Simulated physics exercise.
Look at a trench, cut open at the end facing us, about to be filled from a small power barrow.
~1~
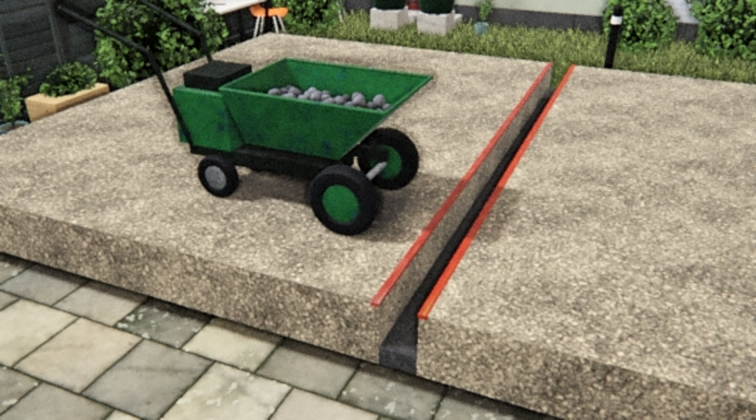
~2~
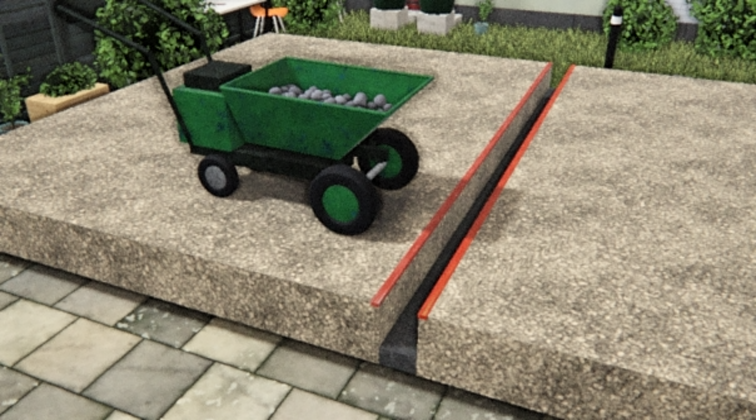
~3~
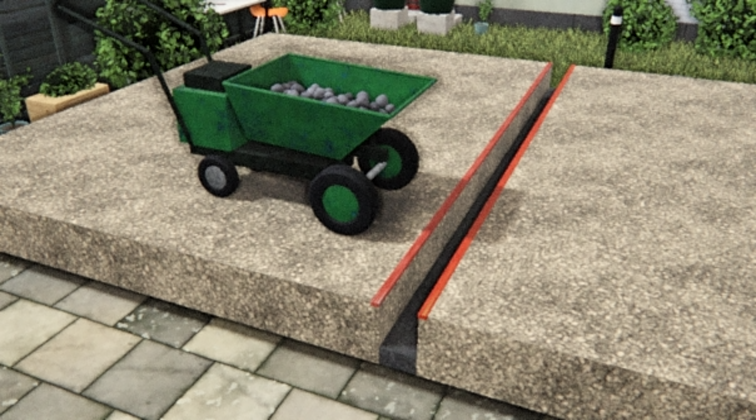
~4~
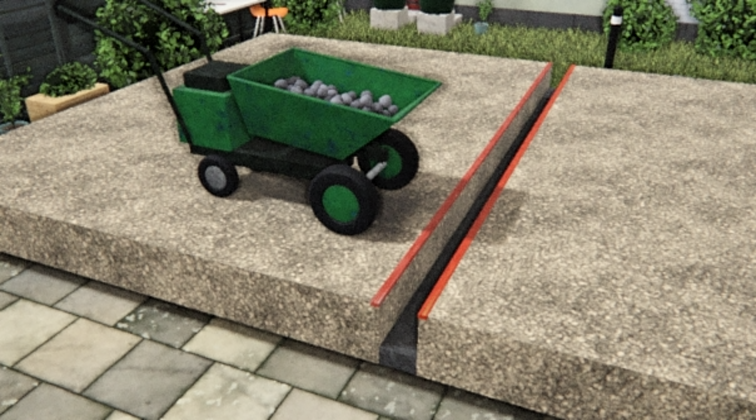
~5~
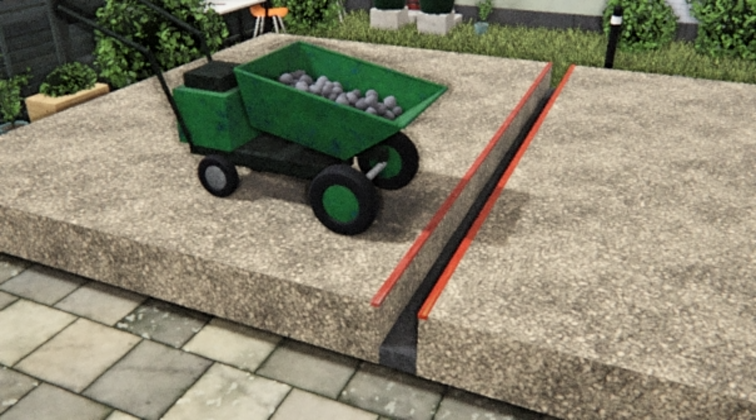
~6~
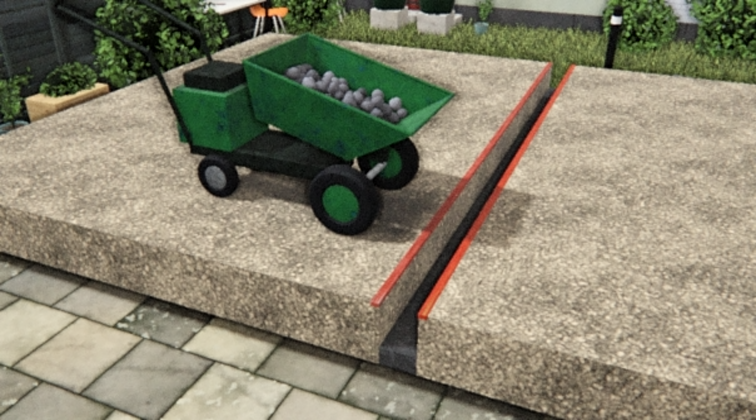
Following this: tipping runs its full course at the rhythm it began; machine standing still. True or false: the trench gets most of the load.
False.
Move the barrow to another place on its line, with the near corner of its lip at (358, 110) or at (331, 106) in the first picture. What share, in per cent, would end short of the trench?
In turn 0 and 10 in a hundred.
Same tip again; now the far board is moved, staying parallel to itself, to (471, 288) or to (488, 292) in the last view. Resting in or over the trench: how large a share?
Lab note: Try one 80 per cent, try two 100 per cent.
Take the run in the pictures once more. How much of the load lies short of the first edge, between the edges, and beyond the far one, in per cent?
Roughly short 0 per cent, between 5 per cent, beyond 75 per cent.
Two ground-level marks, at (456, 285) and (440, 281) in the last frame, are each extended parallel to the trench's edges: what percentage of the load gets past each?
Estimate: 70 % and 70 %, respectively.
Soon after the last picture, skip tipped steeply; all in the skip.
A little later, skip tipped right over; most in the skip; a stray few in or heaped over the trench; about a quarter beyond it; a stray few falling.
Later still, skip tipped right over; about a quarter in the skip; a small part in or heaped over the trench; most beyond it.
By the end, skip tipped right over; about a quarter in the skip; a small part in or heaped over the trench; most beyond it.
